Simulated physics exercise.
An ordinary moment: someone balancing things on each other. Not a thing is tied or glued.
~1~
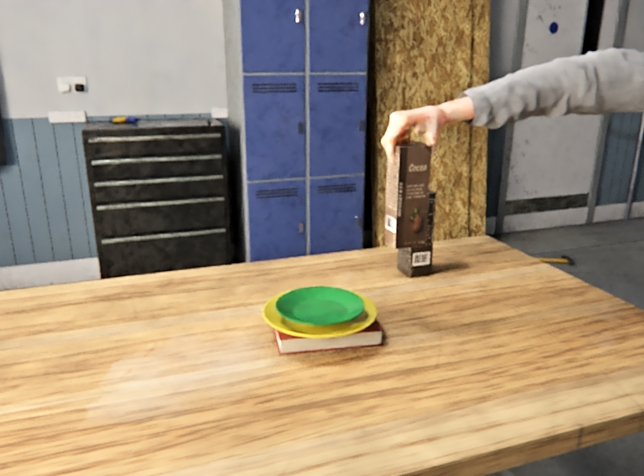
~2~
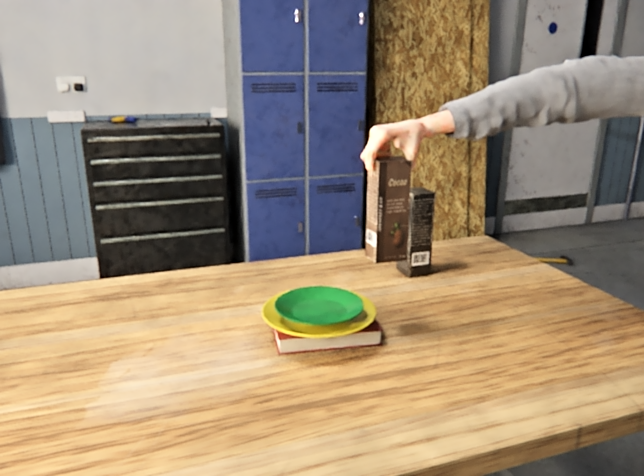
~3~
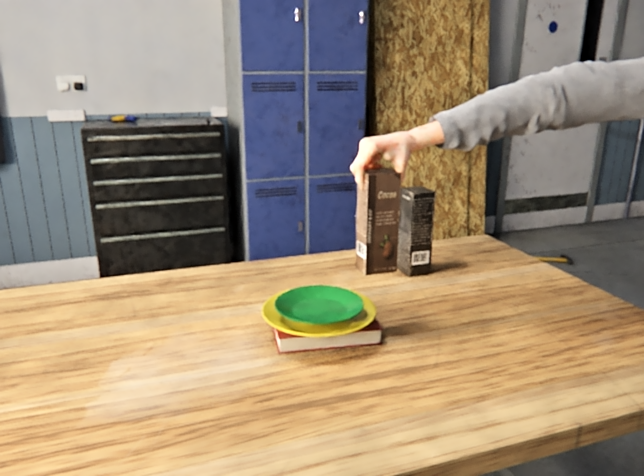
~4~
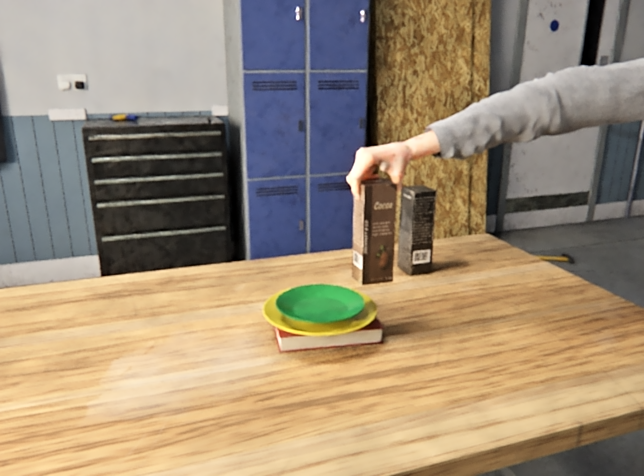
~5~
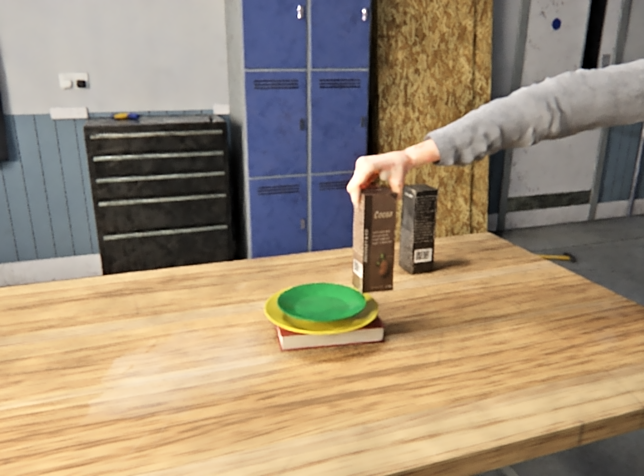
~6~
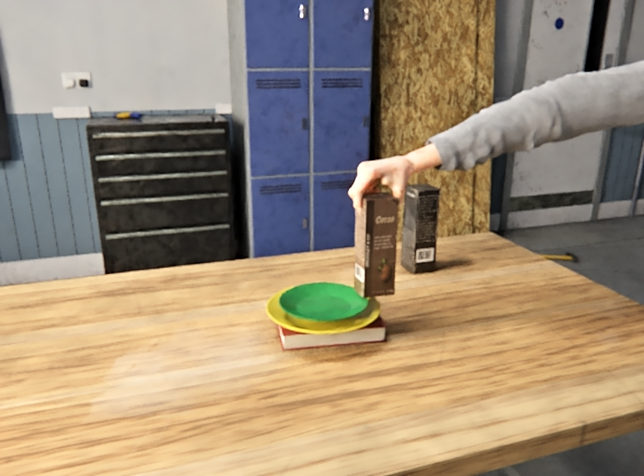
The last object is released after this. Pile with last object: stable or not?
The build does not stay upright.
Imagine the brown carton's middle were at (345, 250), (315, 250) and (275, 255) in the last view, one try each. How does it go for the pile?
For the first case the pile survives; for the second, it survives; for the third, it falls over.
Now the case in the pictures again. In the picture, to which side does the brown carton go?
That would be the viewer's right.
Then, 0.40 s past the last view, brown carton now fallen.
Then, 0.50 s past the last view, things are still on the move.
Then, 1.10 s past the last view, nothing new.
Finally, fallen, brown carton; the other 4 still in place. Final places as the last picture's camera would see them, brown carton near (441, 300). The pile gives way.
